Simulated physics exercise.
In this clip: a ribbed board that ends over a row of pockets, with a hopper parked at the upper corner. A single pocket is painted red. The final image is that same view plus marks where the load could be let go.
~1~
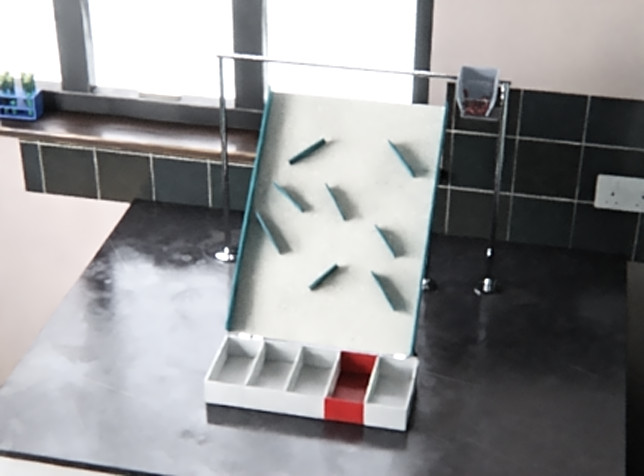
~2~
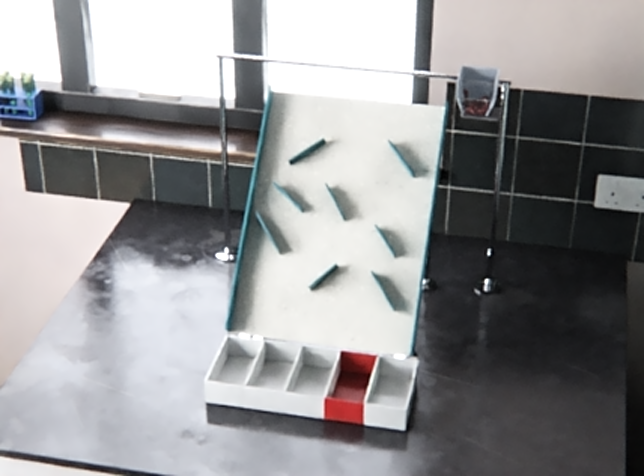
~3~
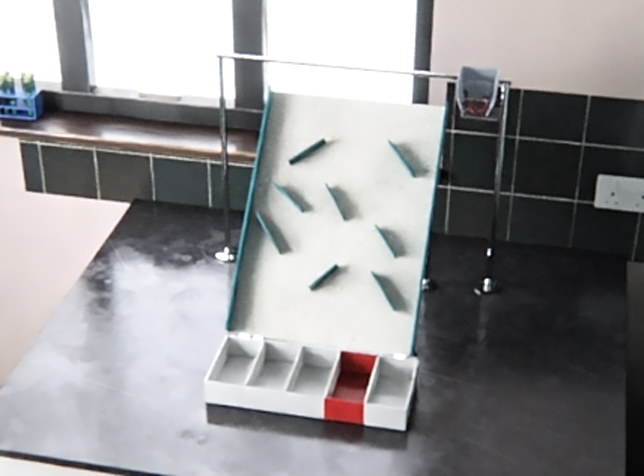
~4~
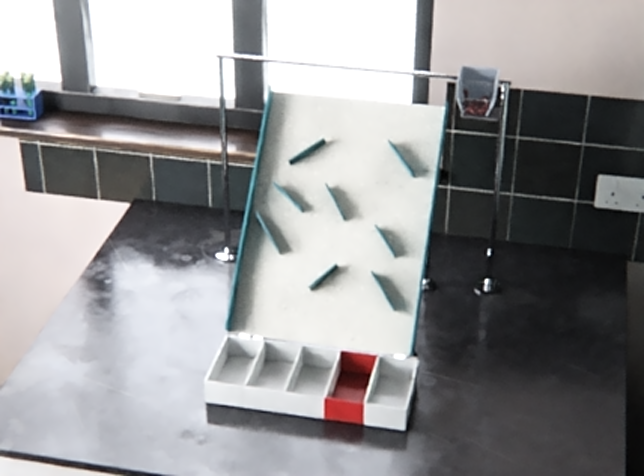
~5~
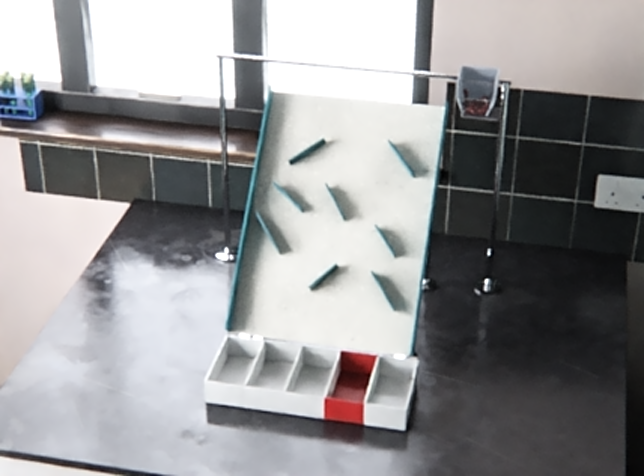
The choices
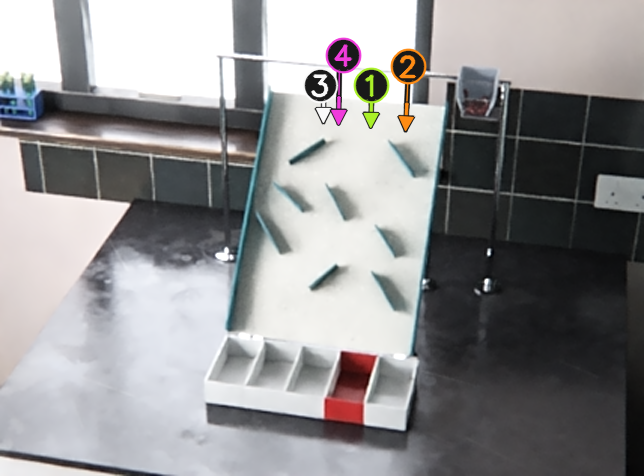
Tilted white board with angled teal ribs standing motionless above five pockets, one red, beside a small hopper at upper right.
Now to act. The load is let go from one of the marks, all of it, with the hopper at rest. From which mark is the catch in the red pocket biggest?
The answer is mark 1.
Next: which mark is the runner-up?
It is 4.
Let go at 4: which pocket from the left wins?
The fourth from the left.
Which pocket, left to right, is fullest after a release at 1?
The fourth.
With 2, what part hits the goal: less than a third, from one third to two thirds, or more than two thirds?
Mark 2 gives less than a third.
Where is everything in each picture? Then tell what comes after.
Hopper near (477, 106), kidney beans, door shut, in the first frame.
Ribs (288, 161) to (324, 138), (389, 140) to (413, 174), (273, 182) to (301, 209), in the second frame.
Ribs (326, 183) to (344, 218), (256, 212) to (278, 251), (375, 224) to (394, 254), in the third frame.
Ribs (308, 287) to (336, 263), (371, 271) to (393, 308), in the fourth frame.
Red pocket near (344, 409), number 4 of 5 from the left, in the fifth frame.
On the marked copy, mark 1 meets the board at (370, 122); mark 2 meets the board at (405, 125); mark 3 meets the board at (323, 117); mark 4 meets the board at (338, 119).
Choosing 1, the bulk in the red pocket, close to a quarter in other pockets.
Choosing 2, a small share in the red pocket, the bulk in other pockets, a small share outside the box.
Choosing 3, a small share in the red pocket, close to two thirds in other pockets, close to a quarter held on the board.
Choosing 4, close to a third in the red pocket, close to half in other pockets, a small share held on the board, a small share outside the box.
